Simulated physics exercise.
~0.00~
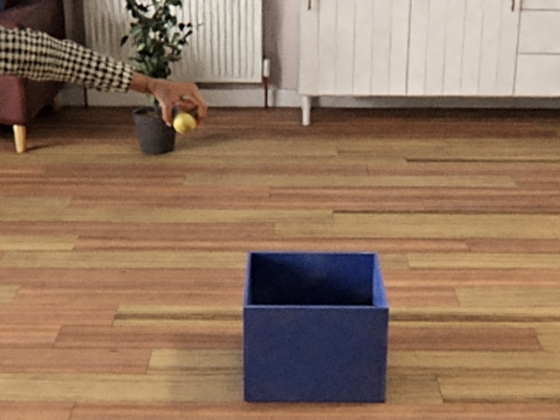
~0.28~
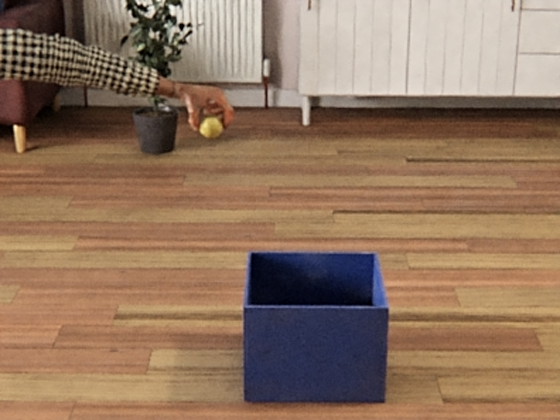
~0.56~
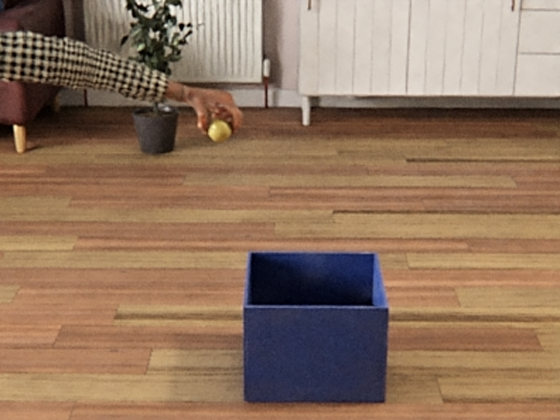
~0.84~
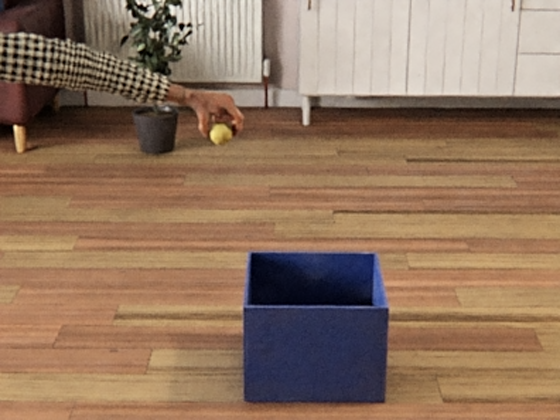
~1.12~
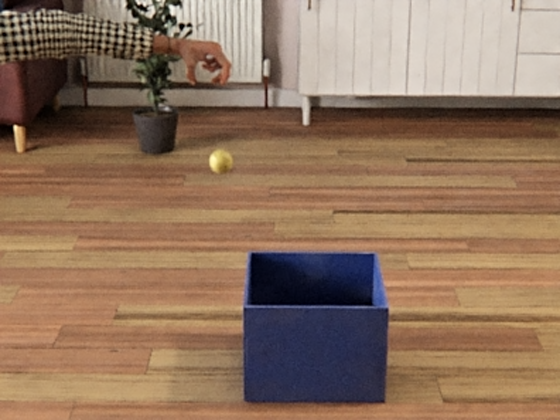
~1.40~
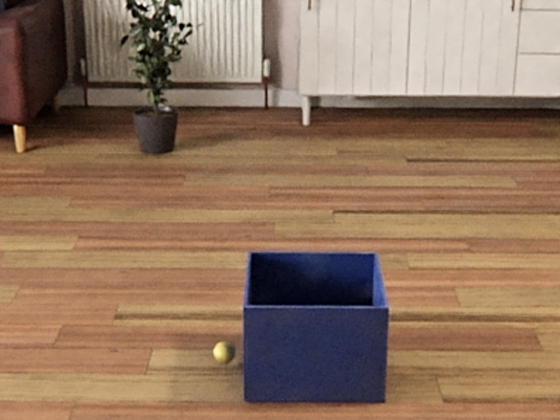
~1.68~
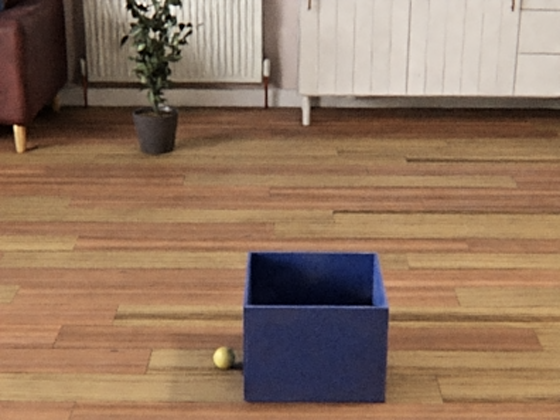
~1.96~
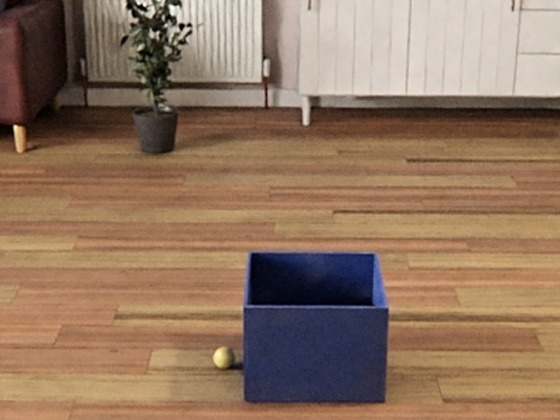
An arm in a black-and-white checked sleeve reaches in from the left, holding a yellow lemon above a wooden floor, seen from the front and slightly above. An open blue box stands in the foreground, just right of centre, with a potted plant, a white radiator and a white cabinet behind, and part of a dark reddish seat at left. The hand carries the lemon a little to the right and pauses. It lets go and draws back as the lemon drops, and then the arm is gone. The lemon comes down beside the box's left side and rests on the floor, outside it.
